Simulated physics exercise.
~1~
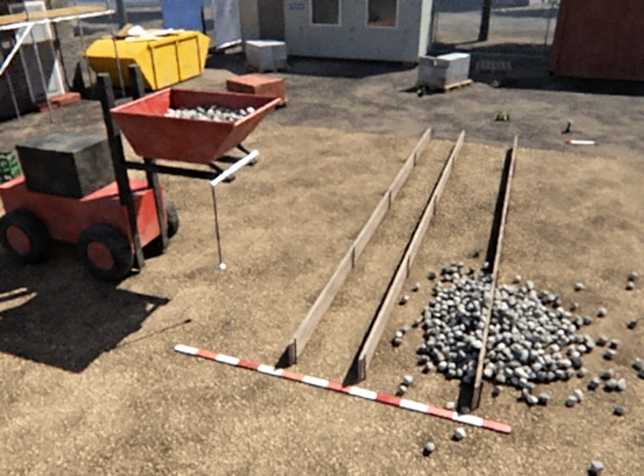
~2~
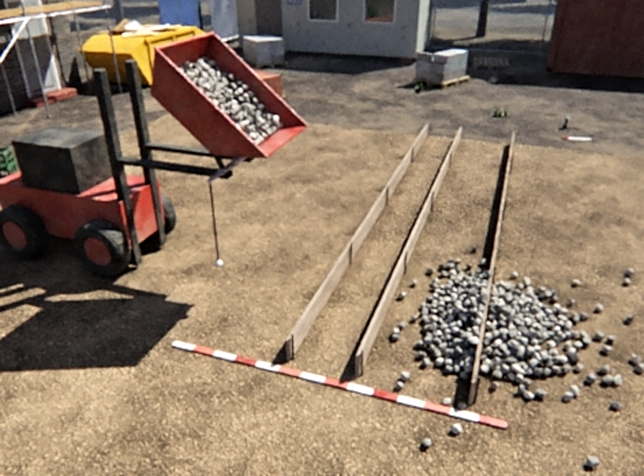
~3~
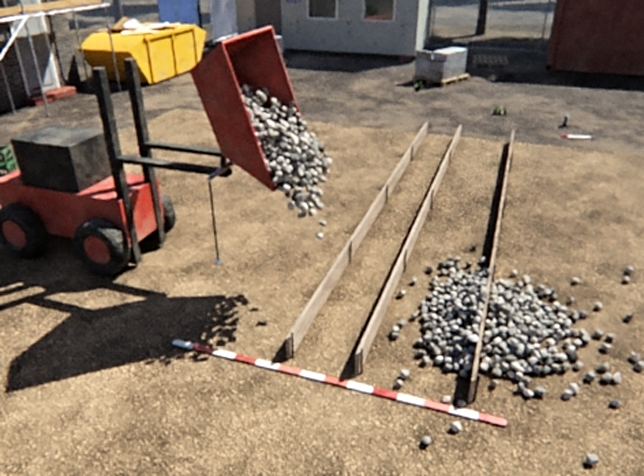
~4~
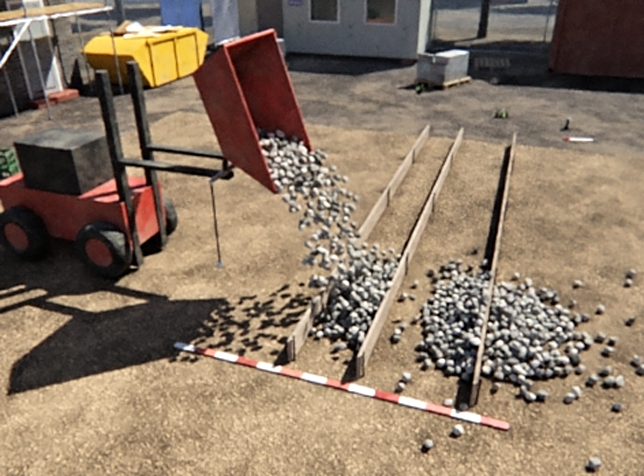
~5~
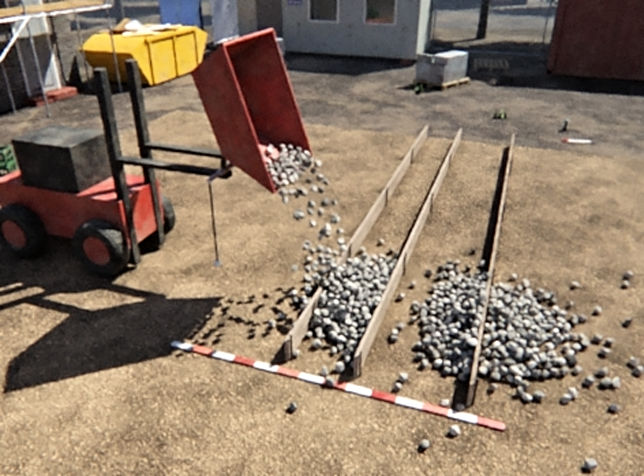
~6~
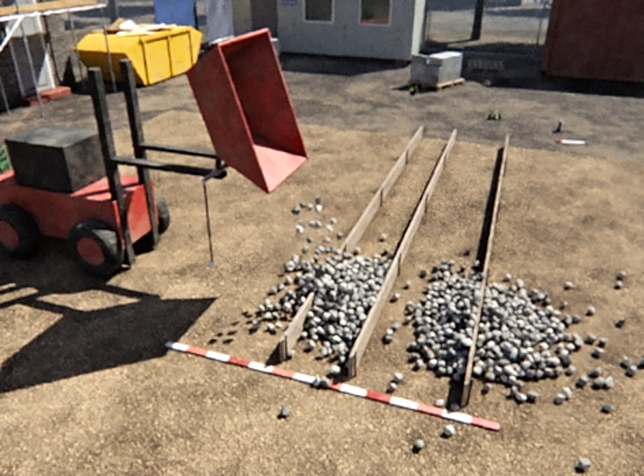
A sunlit yard of brown gravel is seen from above through a slightly swaying camera, with a yellow skip and pale buildings behind. At left, a red fork truck holds up a red skip of grey stones, while three long boards stand to the right beyond a red and white staff, an earlier heap lying around the farthest board. The skip tips steeply to the right and then holds still. Stones slide to its lip, pour down and pile up around the first board, mostly between it and the middle one. The skip ends empty, with two separate heaps below.
